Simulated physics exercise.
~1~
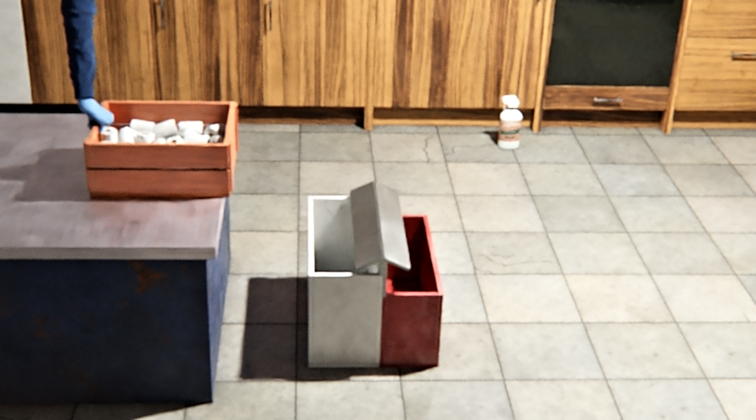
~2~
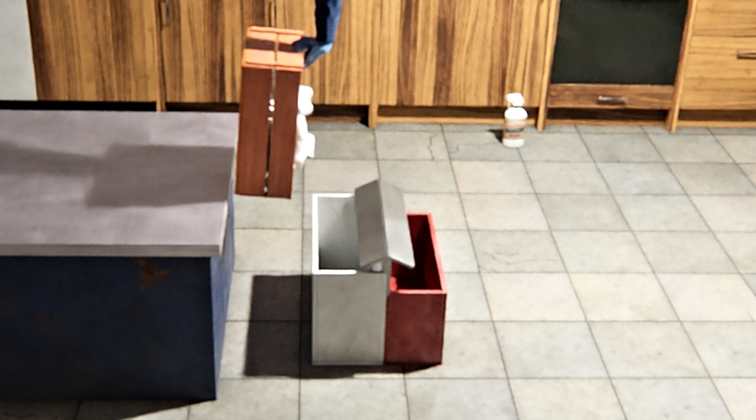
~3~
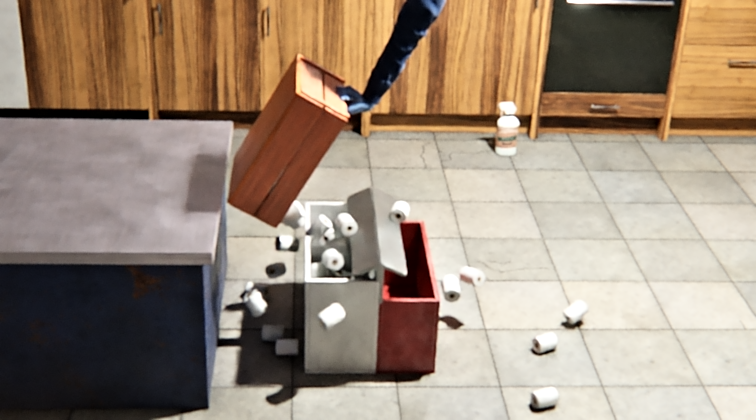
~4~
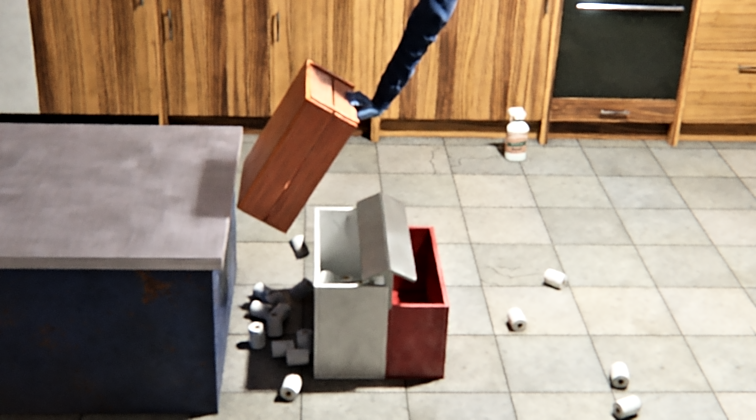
In a kitchen, a gloved hand tips an orange crate, spilling white rolls around two bins.
